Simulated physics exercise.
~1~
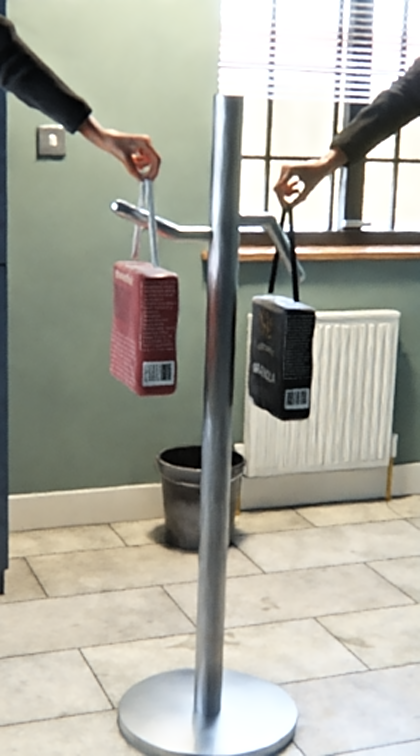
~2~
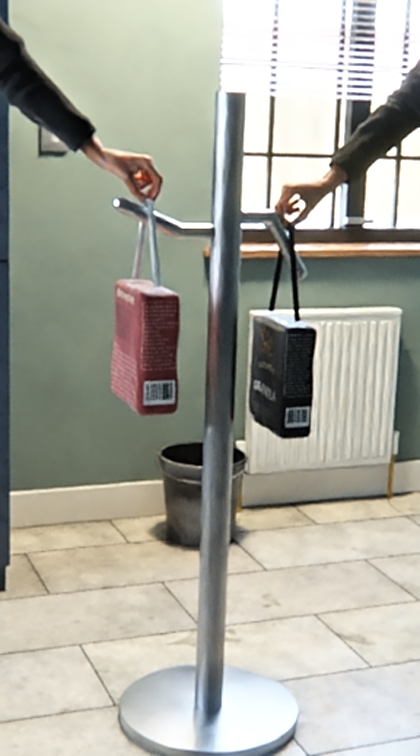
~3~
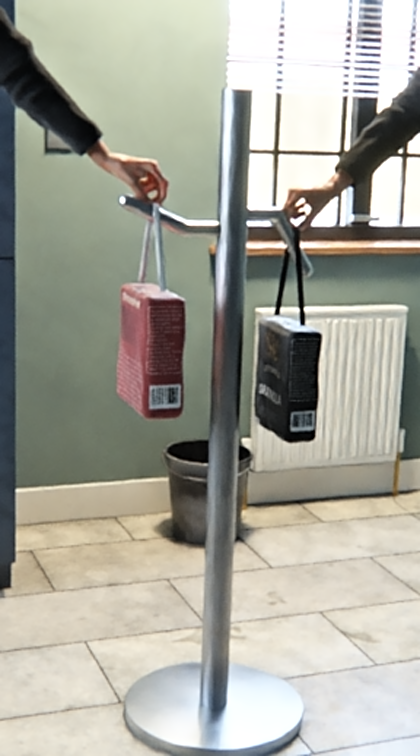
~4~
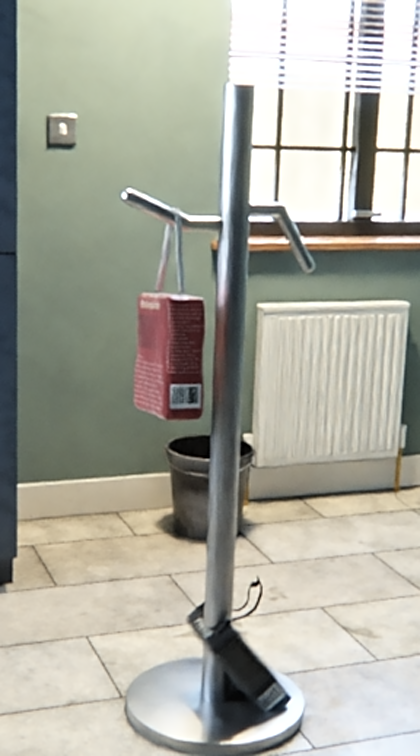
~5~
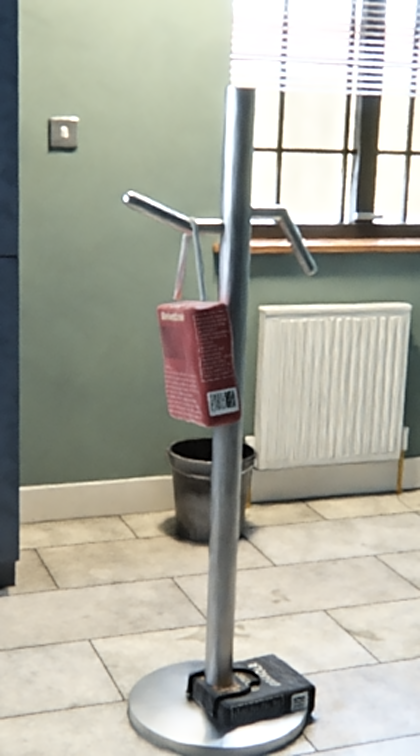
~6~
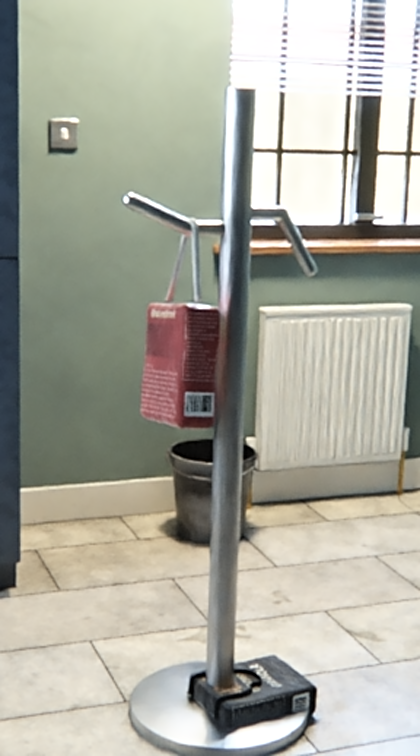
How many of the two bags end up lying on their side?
One of them does. The black bag ends on its side at the foot of the post, while the red sack stays hanging from the left peg.
